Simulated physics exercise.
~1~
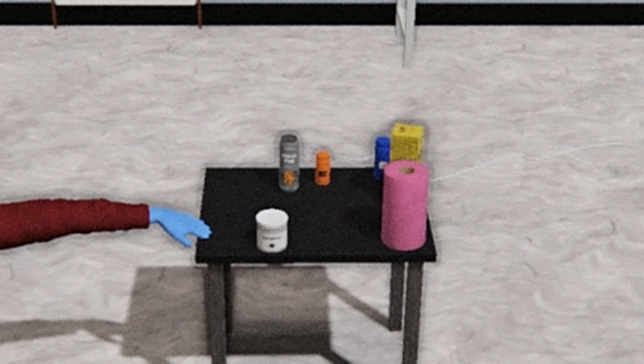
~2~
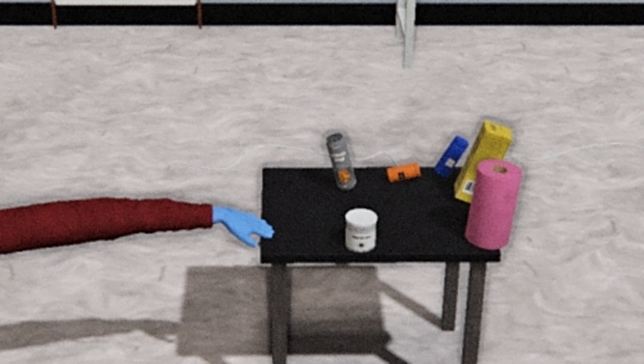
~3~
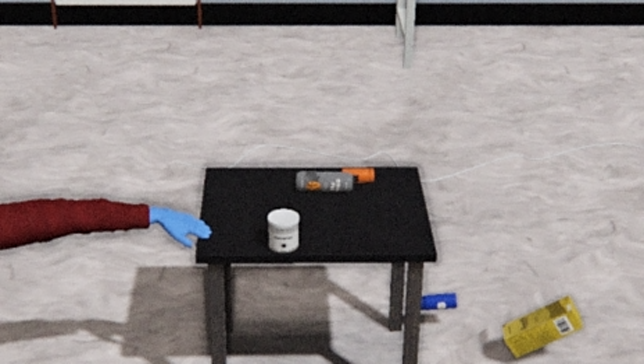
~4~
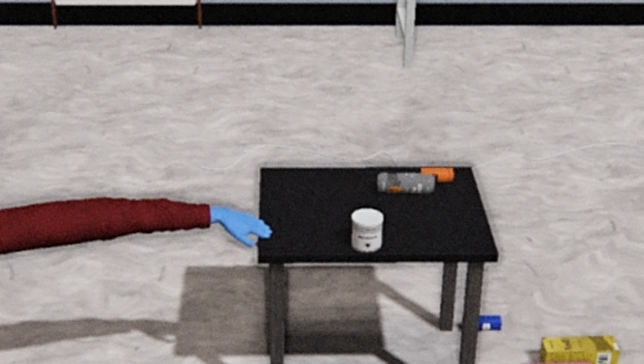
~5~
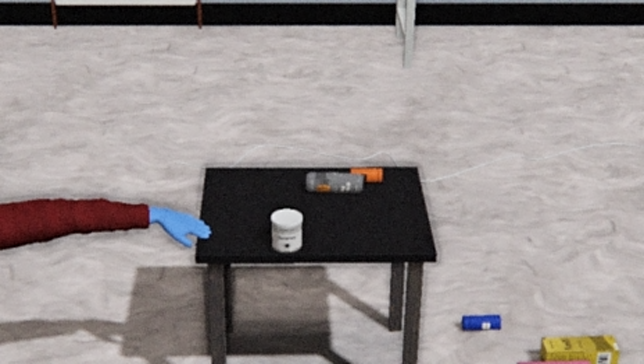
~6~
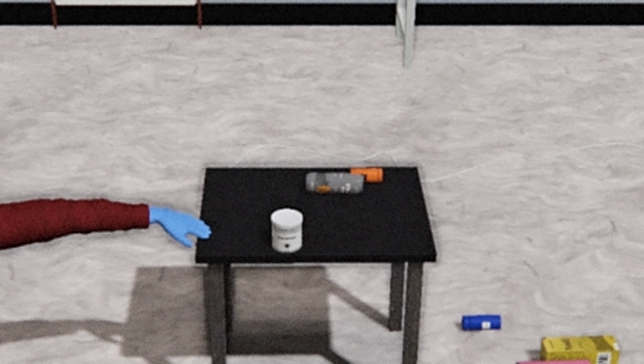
A gloved hand in a red sleeve shoved a small black table right and back, twice, toppling a grey can and an orange shaker on top, while the blue shaker, yellow carton and pink roll ended up on the floor and the white tin stayed upright.
